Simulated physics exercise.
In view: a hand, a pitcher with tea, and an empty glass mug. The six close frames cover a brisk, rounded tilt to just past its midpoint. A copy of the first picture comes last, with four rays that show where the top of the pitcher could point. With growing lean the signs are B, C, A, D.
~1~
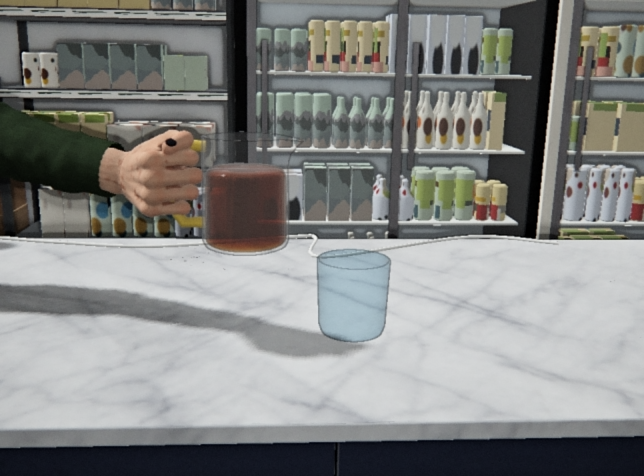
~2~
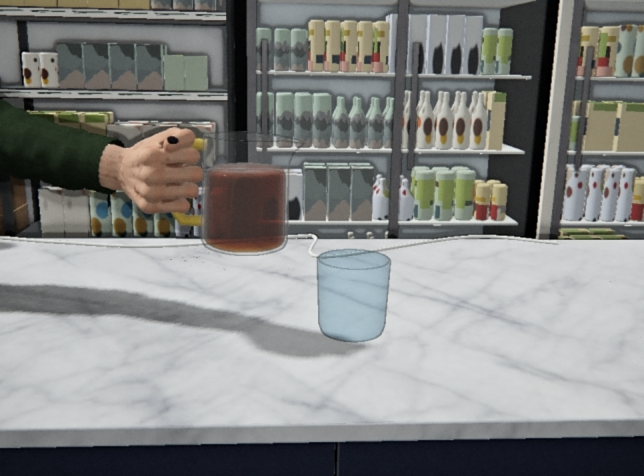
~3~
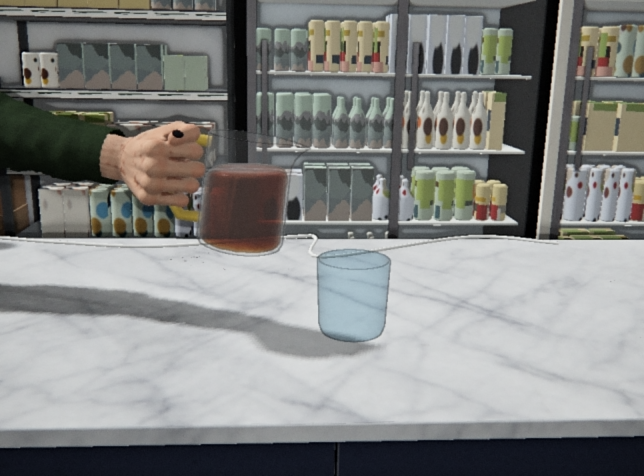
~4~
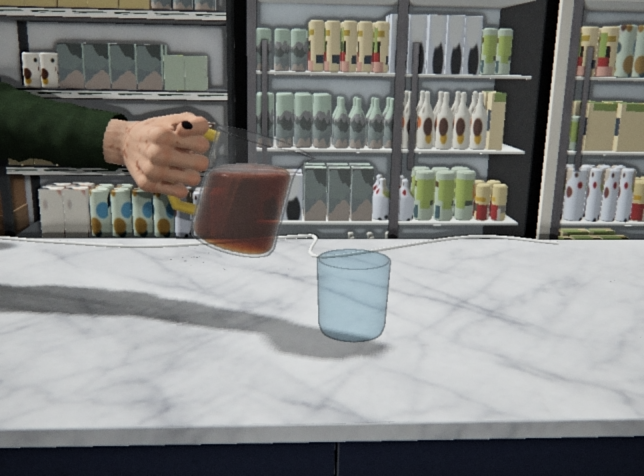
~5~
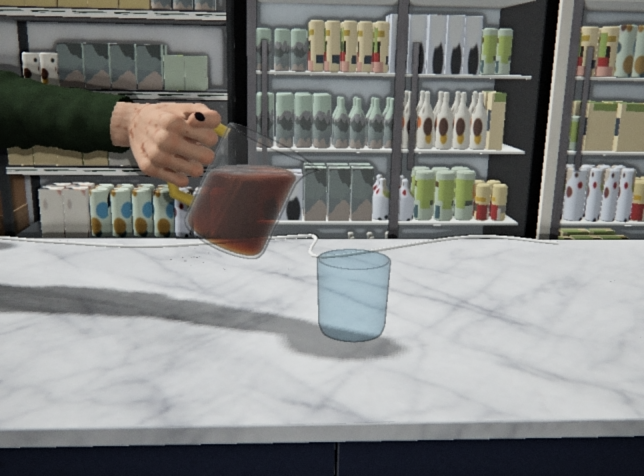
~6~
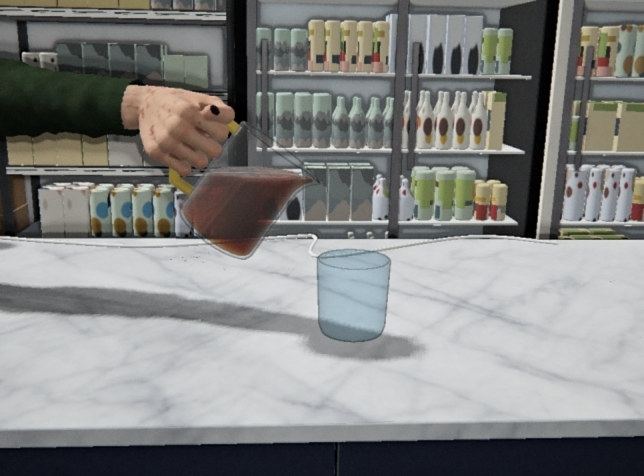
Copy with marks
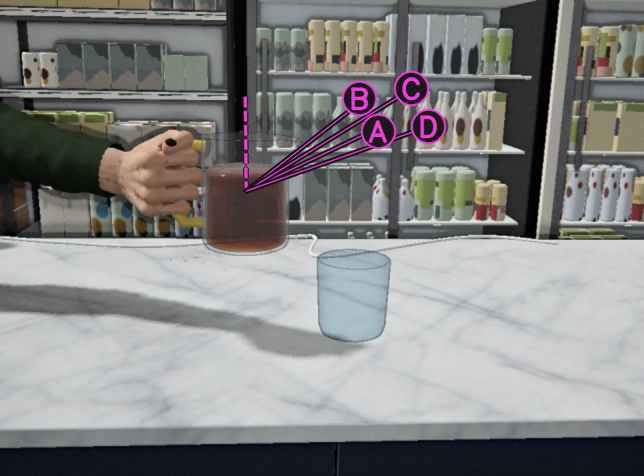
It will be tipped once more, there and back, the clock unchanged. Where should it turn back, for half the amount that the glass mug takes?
The best line is A.
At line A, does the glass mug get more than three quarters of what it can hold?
No, it does not.
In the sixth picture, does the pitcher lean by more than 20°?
Yes, it does.
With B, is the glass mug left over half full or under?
Under.
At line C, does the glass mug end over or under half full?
Under.
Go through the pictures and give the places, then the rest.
Upright, lip at (303, 140); rim of the glass mug round (354, 258); nothing has left yet.
Upright, lip at (305, 142); nothing has left yet.
Tipped about 7°, lip at (309, 148); nothing has left yet.
Tipped about 15°, lip at (314, 157); nothing has left yet.
Tipped about 25°, lip at (319, 169); nothing has left yet.
Tipped about 36°, lip at (321, 183); nothing has left yet.
On the marked copy, A at (361, 135); B at (347, 112); C at (397, 97); D at (412, 132).
If A is chosen, the glass mug ends with about 50 % of what it can hold.
If B is chosen, the glass mug ends with about 22 % of what it can hold.
If C is chosen, the glass mug ends with about 34 % of what it can hold.
If D is chosen, the glass mug ends with about 66 % of what it can hold.
